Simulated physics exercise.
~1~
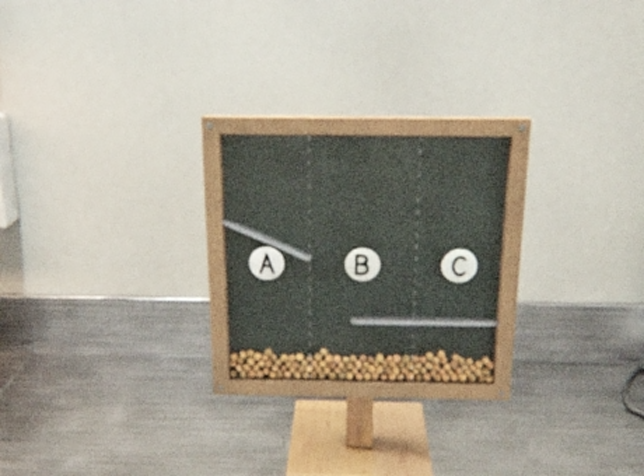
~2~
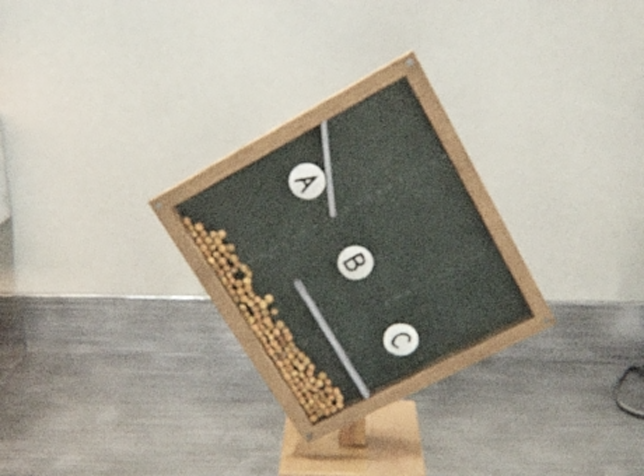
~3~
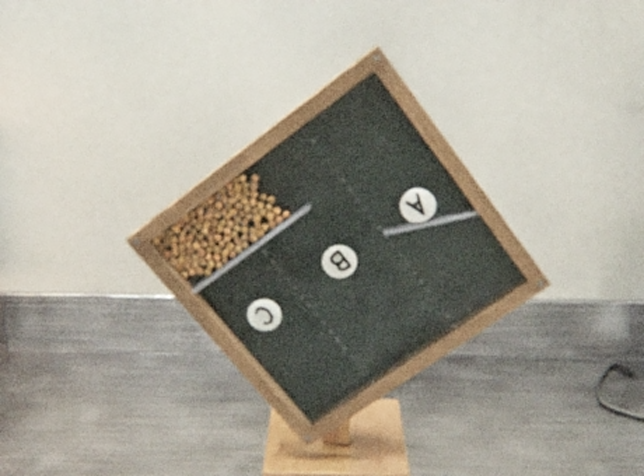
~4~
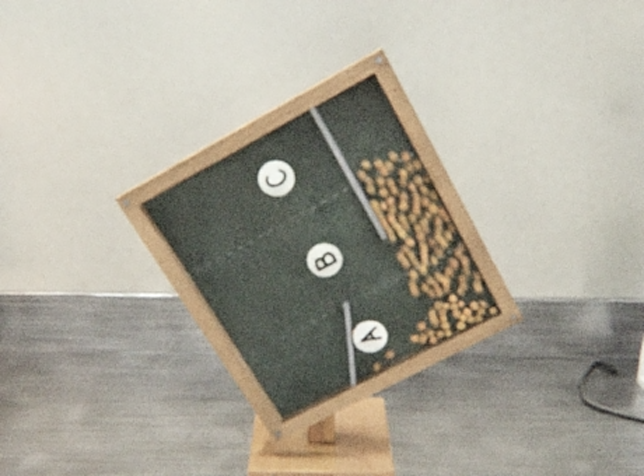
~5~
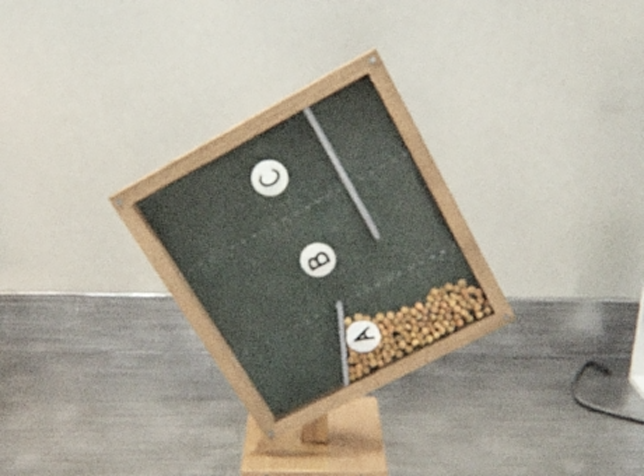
The video shows a wooden-framed dark box marked A, B and C turning clockwise on a stand, its small tan beads shifting along one side, then gathering behind a ledge near C, before spilling down the right side and settling in a pile in strip A against the other ledge.
